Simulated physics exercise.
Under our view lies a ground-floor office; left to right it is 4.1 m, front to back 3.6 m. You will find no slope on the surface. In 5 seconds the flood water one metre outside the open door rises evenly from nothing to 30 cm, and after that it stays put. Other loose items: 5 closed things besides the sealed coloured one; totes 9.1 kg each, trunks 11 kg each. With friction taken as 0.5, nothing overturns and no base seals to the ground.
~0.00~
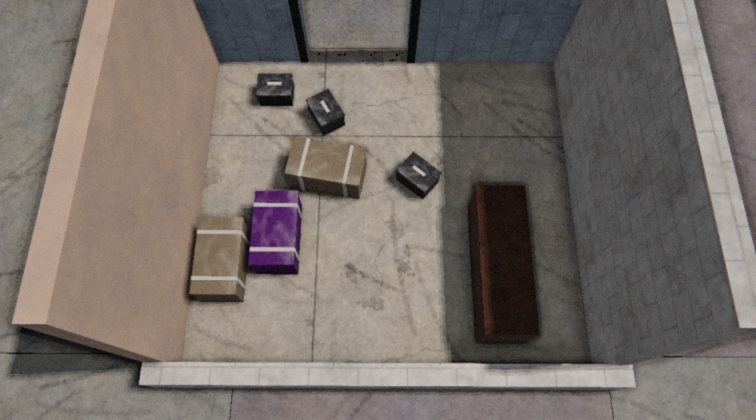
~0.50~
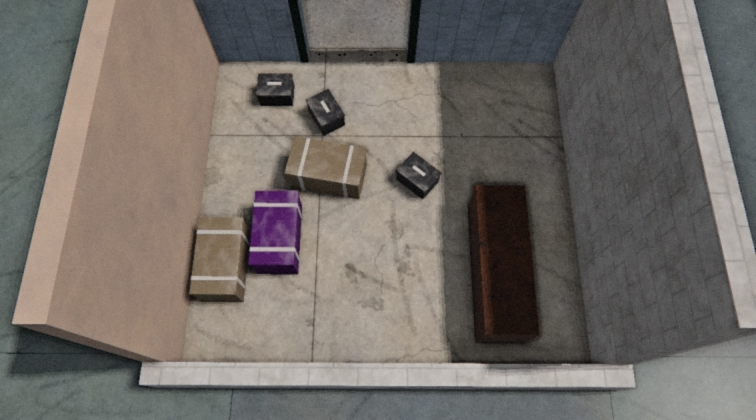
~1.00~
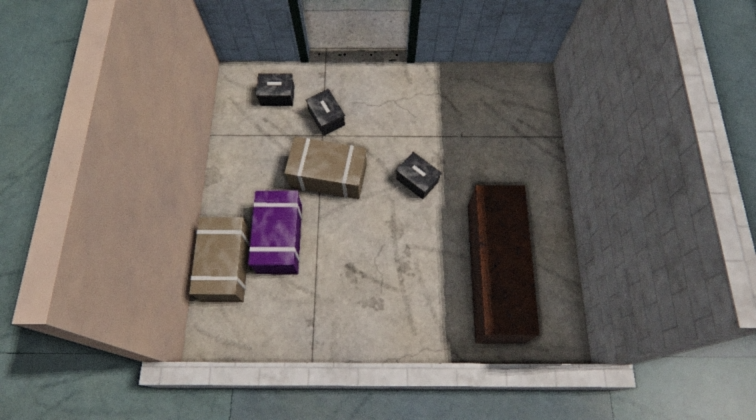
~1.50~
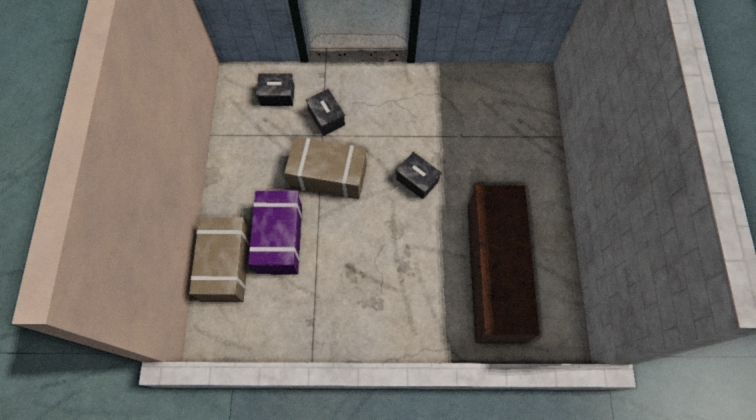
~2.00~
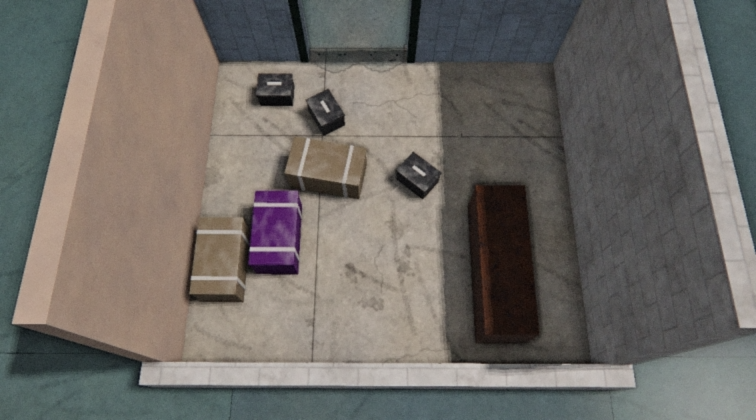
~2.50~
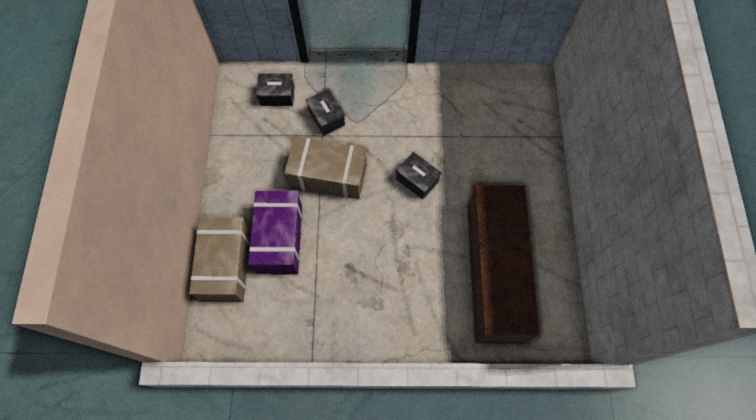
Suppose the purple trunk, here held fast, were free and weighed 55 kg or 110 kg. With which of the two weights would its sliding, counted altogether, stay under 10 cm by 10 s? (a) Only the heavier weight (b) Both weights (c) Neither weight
(a) Only the heavier weight.
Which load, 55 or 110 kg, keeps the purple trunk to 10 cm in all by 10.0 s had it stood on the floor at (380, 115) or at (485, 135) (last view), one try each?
One by one: Only the big mass suffices; the small mass suffices.
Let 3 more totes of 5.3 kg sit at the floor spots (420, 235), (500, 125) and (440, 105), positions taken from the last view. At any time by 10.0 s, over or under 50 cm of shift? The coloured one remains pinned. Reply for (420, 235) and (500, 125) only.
In that order: Past it, short of it.
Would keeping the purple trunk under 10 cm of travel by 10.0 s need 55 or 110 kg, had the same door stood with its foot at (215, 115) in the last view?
The light one suffices.
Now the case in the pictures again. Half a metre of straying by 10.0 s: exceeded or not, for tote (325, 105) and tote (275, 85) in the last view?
Beyond, below.
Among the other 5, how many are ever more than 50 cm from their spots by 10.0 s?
I count 4.
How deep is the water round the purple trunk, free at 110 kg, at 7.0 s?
7 cm, roughly.
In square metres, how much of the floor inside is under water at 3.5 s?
Around 2.5 m2 of it.
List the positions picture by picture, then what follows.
The first frame shows the purple trunk at (274, 227) rests on the ground; 0.0 m2 under water; 0 of 6 have shifted.
The second frame shows the purple trunk at (274, 227), on the bottom; 0.0 m2 under water; 0 of 6 have shifted.
The third frame shows the purple trunk at (274, 227) rests on the ground; water covers 0.0 m2; 0 of 6 have shifted.
The fourth frame shows the purple trunk at (274, 227) rests on the ground; 0.0 m2 under water; 0 of 6 have shifted.
The fifth frame shows the purple trunk at (274, 227), on the bottom; water covers 0.1 m2; 0 of 6 have shifted.
The sixth frame shows the purple trunk at (274, 227) rests on the ground; 0.7 m2 under water; 0 of 6 have shifted.
After 3.5 s the purple trunk would be 0 cm from its start with 55 kg and 0 cm from its start with 110 kg; 0 cm of water round it then.
After 4.5 s the purple trunk would be 0 cm from its start with 55 kg and 0 cm from its start with 110 kg; 1 cm of water round it then.
After 7.0 s the purple trunk would be 0 cm from its start with 55 kg and 0 cm from its start with 110 kg; 7 cm of water round it then.
After 10.0 s the purple trunk would be 66 cm from its start with 55 kg and 0 cm from its start with 110 kg; 19 cm of water round it then.
